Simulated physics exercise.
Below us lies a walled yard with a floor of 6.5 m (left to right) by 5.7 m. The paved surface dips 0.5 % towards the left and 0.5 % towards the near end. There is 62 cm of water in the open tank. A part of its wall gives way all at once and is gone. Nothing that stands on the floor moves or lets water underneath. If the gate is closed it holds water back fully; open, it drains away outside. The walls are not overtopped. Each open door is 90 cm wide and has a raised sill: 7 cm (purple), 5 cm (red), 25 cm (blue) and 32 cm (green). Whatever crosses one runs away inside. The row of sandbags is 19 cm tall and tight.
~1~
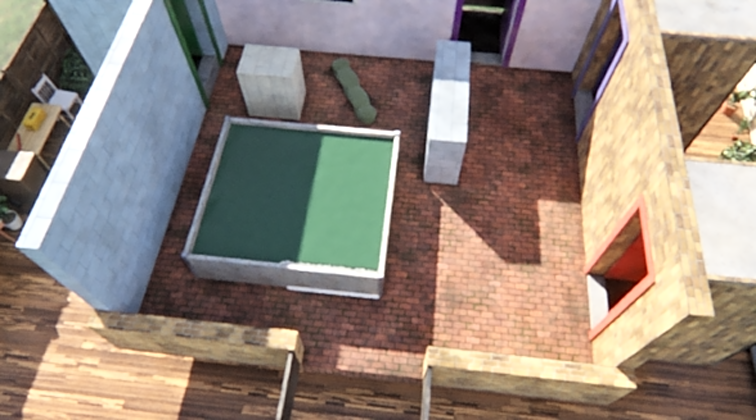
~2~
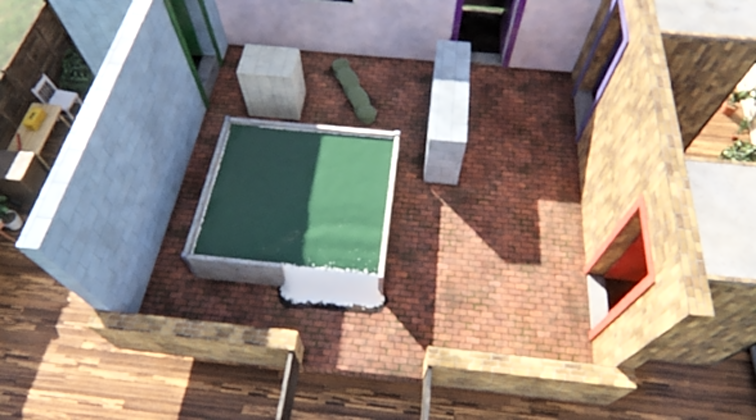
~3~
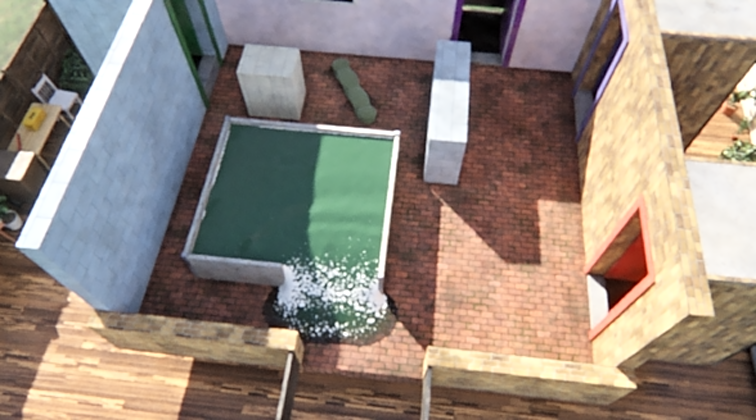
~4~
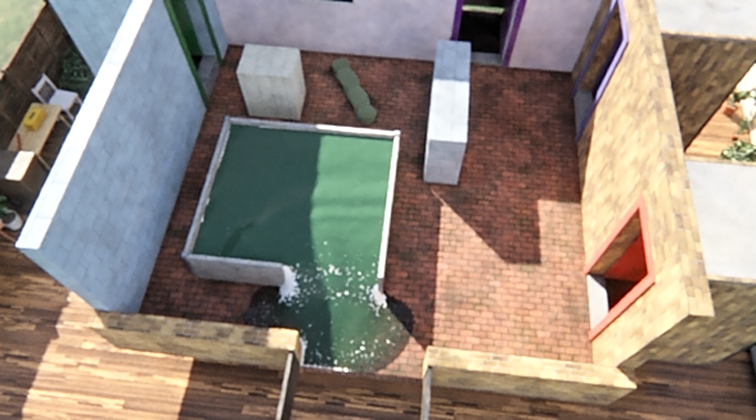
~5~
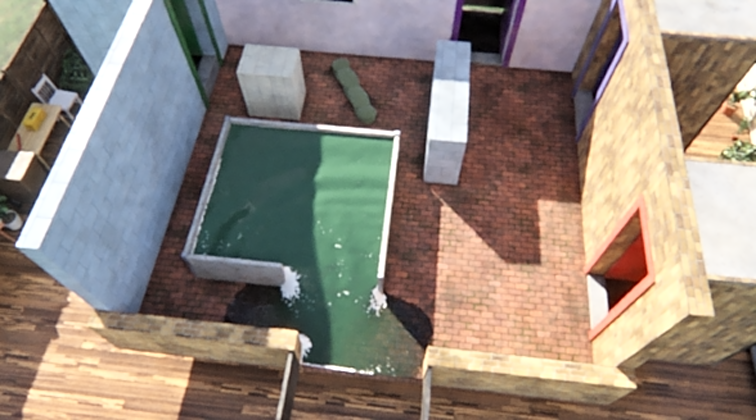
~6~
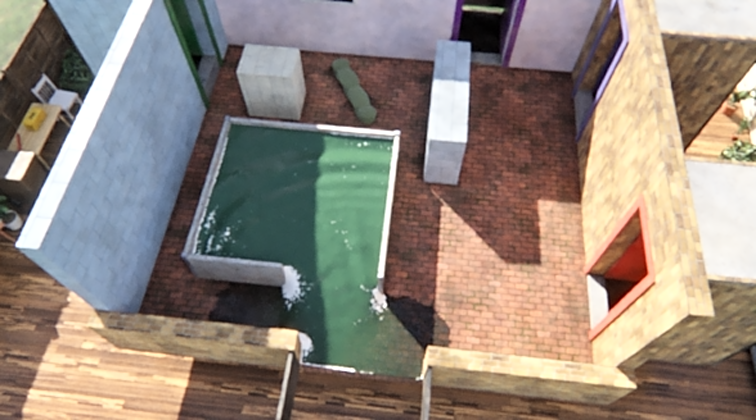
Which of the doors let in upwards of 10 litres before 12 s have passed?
Within that time: At the purple door it keeps below the limit; at the red door it stays under the limit; at the blue door it does not reach the limit; at the green door it does not reach the limit.
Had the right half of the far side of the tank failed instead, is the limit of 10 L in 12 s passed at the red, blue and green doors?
Then: Red past it, blue under, green below.
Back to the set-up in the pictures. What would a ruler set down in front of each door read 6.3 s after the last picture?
Depths in cm: Purple 0, red 3, blue 0, green 6.
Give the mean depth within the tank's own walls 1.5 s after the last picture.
Roughly 39 cm on average.
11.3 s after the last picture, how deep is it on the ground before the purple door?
About 1.5 cm.
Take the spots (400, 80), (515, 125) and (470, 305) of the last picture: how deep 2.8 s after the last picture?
Roughly 0, 0 and 0 cm, in turn.
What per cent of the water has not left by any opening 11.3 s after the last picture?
Roughly 34 in a hundred.
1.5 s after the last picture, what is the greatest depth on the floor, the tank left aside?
Roughly 38 cm.
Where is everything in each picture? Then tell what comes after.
The first picture shows the open tank at (298, 194) is whole and still, 62 cm deep.
In the second picture, water pours out at (332, 282) and has run 0.7 m, to (283, 296); typically 9 cm deep outside, 62 cm at the open tank's back.
In the third picture, water pours out at (333, 283) and has run 1.0 m, to a hidden place; typically 11 cm deep outside, 62 cm at the open tank's back.
In the fourth picture, the front is at a hidden place, 1.3 m from the gap at (333, 283); 2.1 m2 of floor is under water; 62 cm left at the back of the open tank.
In the fifth picture, water pours out at (333, 283) and has run 1.7 m, to a hidden place; typically 10 cm deep outside, 62 cm at the open tank's back.
In the sixth picture, the front is at a hidden place, 1.9 m from the gap at (333, 283); 2.7 m2 of floor is under water; 60 cm left at the back of the open tank.
Then, 0.7 s after the last picture water covers 15 % of the floor and is deepest (39 cm) near (294, 346); purple door not reached, red door not reached, blue door not reached, green door not reached.
Then, 1.5 s after the last picture water covers 20 % of the floor and is deepest (38 cm) near (294, 346); purple door not reached, red door not reached, blue door not reached, green door not reached.
Then, 2.8 s after the last picture water covers 30 % of the floor and is deepest (28 cm) near (294, 346); purple door not reached, red door 5 cm at the sill, 0 L in, blue door not reached, green door not reached.
Then, 6.3 s after the last picture water covers 40 % of the floor and is deepest (16 cm) near (294, 346); purple door not reached, red door 3 cm at the sill, 1 L in, blue door not reached, green door 6 cm at the sill, 0 L in.
Then, 11.3 s after the last picture water covers 60 % of the floor and is deepest (10 cm) near (294, 346); purple door 1 cm at the sill, 0 L in, red door 1 cm at the sill, 1 L in, blue door not reached, green door 7 cm at the sill, 0 L in.
